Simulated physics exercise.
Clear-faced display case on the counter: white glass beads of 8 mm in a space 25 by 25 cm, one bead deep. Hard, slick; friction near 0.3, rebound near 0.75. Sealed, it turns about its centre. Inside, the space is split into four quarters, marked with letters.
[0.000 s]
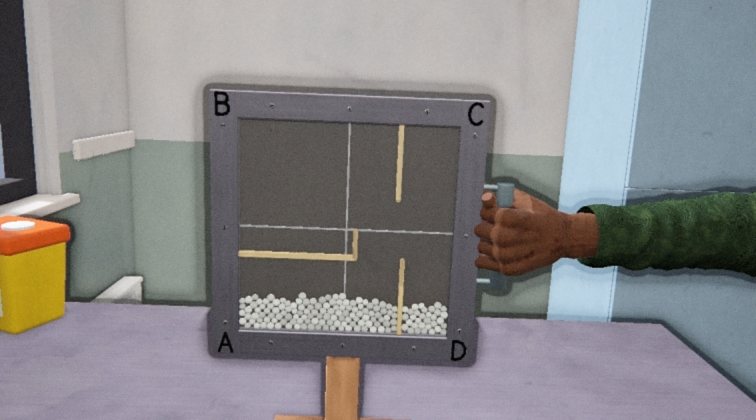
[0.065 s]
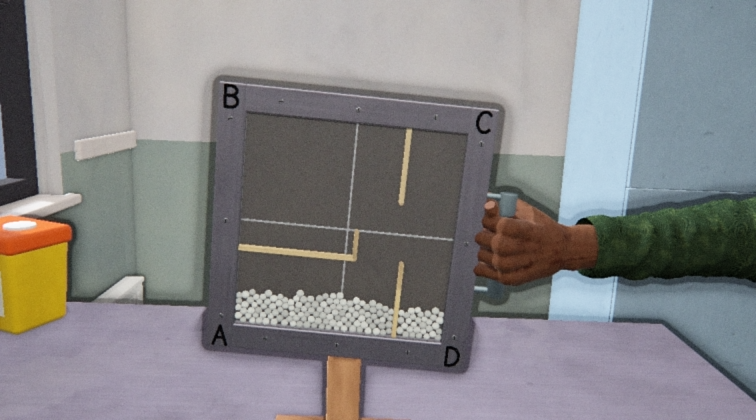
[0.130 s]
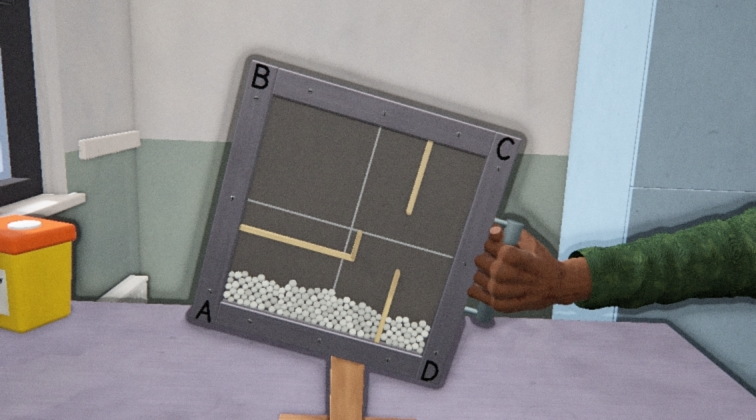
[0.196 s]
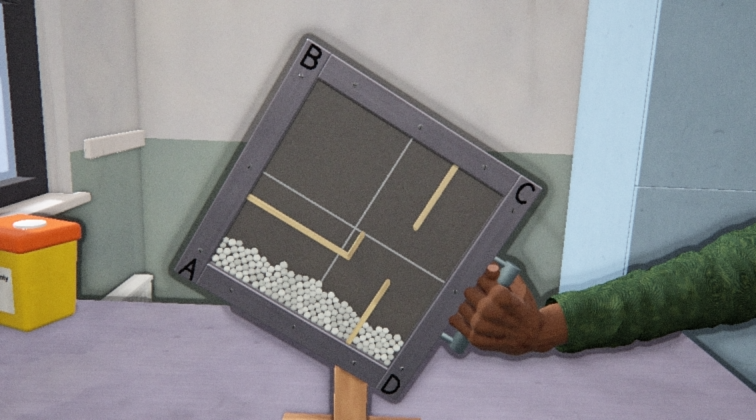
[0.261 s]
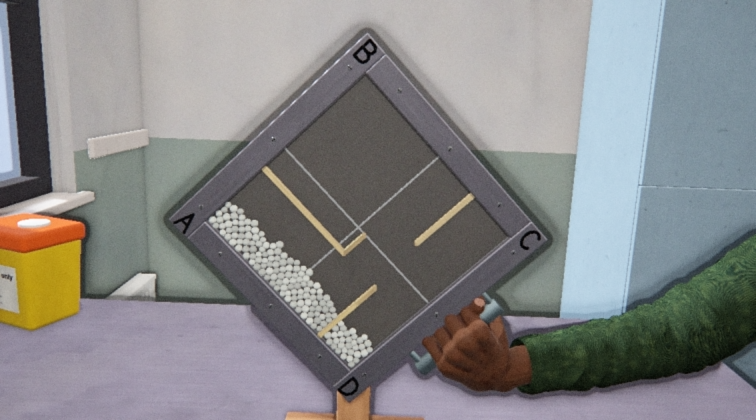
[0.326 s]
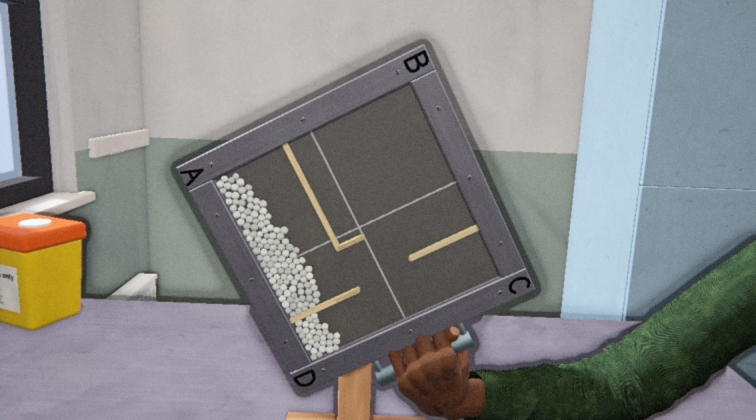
A square case of white beads turns clockwise as a hand pulls its handle downward.
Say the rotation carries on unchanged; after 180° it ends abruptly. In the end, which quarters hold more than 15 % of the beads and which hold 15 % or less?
A 15 % or less, B more than 15 %, C more than 15 %, D 15 % or less.
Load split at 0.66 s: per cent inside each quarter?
Quarter A: 5; quarter B: 0; quarter C: 40; quarter D: 55.
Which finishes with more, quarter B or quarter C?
More ends up in quarter C than in the other one.
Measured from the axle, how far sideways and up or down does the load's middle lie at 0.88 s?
Offset: About 4 cm left, about 9 cm below.
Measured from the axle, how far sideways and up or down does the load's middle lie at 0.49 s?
About 9 cm left and 2 cm below.
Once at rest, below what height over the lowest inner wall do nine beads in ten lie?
About 6 cm.
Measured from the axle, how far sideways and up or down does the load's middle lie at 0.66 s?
6 cm left, 3 cm below.
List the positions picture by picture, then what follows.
In the first frame, level, about 160 beads; beads centred (341, 315); top one (342, 297); A (225, 342), B (223, 104), C (476, 114), D (459, 350).
In the second frame, turned 3° clockwise; beads centred (337, 315); top one (300, 294).
In the third frame, turned 14° clockwise; beads centred (325, 311); top one (245, 274).
In the fourth frame, turned 30° clockwise; beads centred (307, 300); top one (226, 240).
In the fifth frame, turned 46° clockwise; beads centred (292, 284); top one (228, 205).
In the sixth frame, turned 62° clockwise; beads centred (282, 268); top one (236, 177); A (193, 174), B (417, 63), C (519, 285), D (306, 379); walls (284, 142) to (362, 237) (hooked), (289, 322) to (358, 290), (480, 227) to (411, 258).
After 0.49 s it has turned 102°, the beads' middle is 9 cm left of and 2 cm below the axle; by quarter, A 20 %, D 75 %.
After 0.66 s it has turned 144°, the beads' middle is 6 cm left of and 3 cm below the axle; by quarter, A 5 %, C 40 %, D 55 %.
After 0.88 s it has turned 180°, the beads' middle is 4 cm left of and 9 cm below the axle; by quarter, B 25 %, C 75 %.
In the end, by 1.5 s, A 0 %, B 35 %, C 65 %, D 0 %.
